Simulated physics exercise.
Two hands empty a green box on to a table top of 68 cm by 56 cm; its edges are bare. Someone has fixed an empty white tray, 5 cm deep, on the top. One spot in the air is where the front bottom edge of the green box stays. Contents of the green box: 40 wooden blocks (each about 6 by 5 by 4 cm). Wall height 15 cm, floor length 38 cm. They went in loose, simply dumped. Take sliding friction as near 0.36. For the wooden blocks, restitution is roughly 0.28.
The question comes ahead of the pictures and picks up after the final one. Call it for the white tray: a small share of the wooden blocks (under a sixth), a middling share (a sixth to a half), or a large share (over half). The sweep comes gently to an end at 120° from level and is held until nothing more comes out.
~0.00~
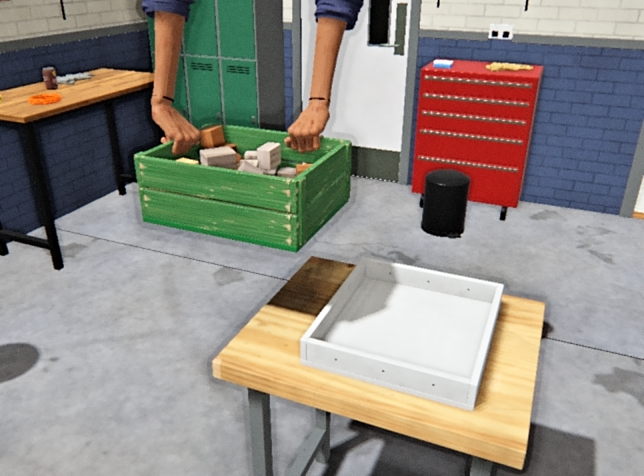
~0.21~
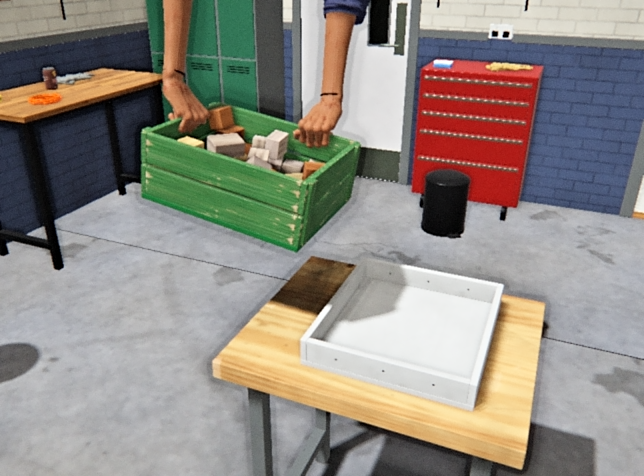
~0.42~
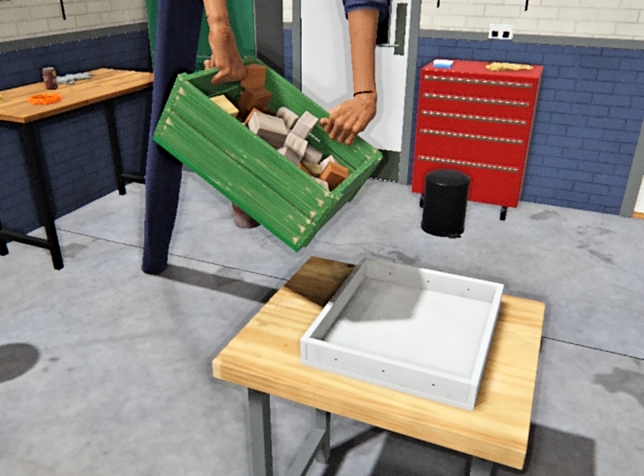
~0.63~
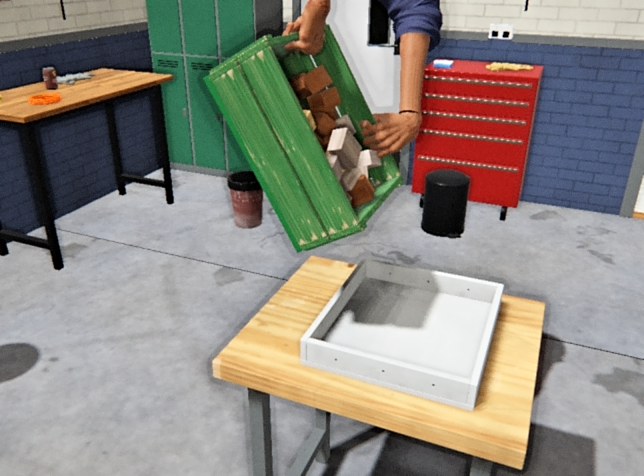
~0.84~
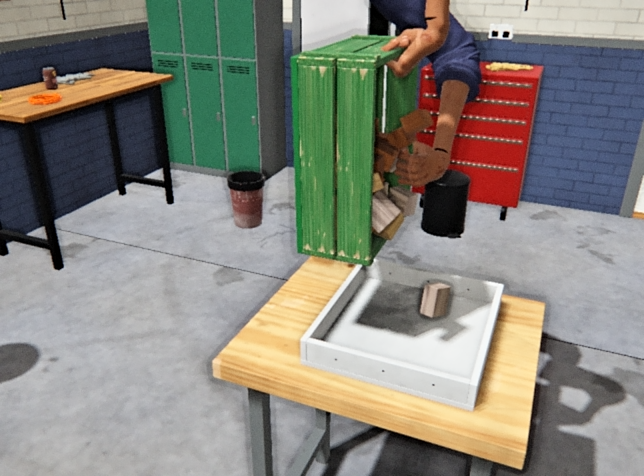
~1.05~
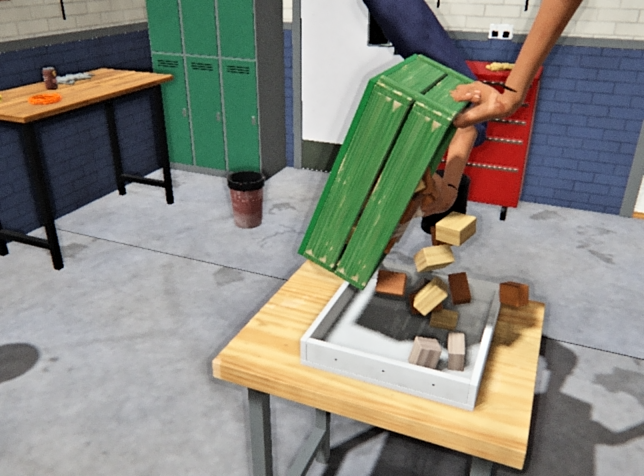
A large share.
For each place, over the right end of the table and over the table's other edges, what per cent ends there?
About 10 and 0 per cent.
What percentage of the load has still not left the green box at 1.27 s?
I'd estimate close to 30 in a hundred.
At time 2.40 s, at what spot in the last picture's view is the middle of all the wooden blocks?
I'd place it close to (450, 327) in the last view.
After 1.27 s, tilt 120°; 13 still in the green box, 13 in the white tray, 11 on the table top outside the tray and 3 in the air.
After 1.54 s, tilt 120°; 28 in the white tray, 4 on the table top outside the tray, 4 over the right end of the table and 4 in the air.
After 1.91 s, tilt 120°; 32 in the white tray, 3 on the table top outside the tray and 5 over the right end of the table.
When it is over (at 2.40 s), 32 in the white tray, 3 on the table top outside the tray and 5 over the right end of the table. Asked share, 32 of 40, 80 per cent.
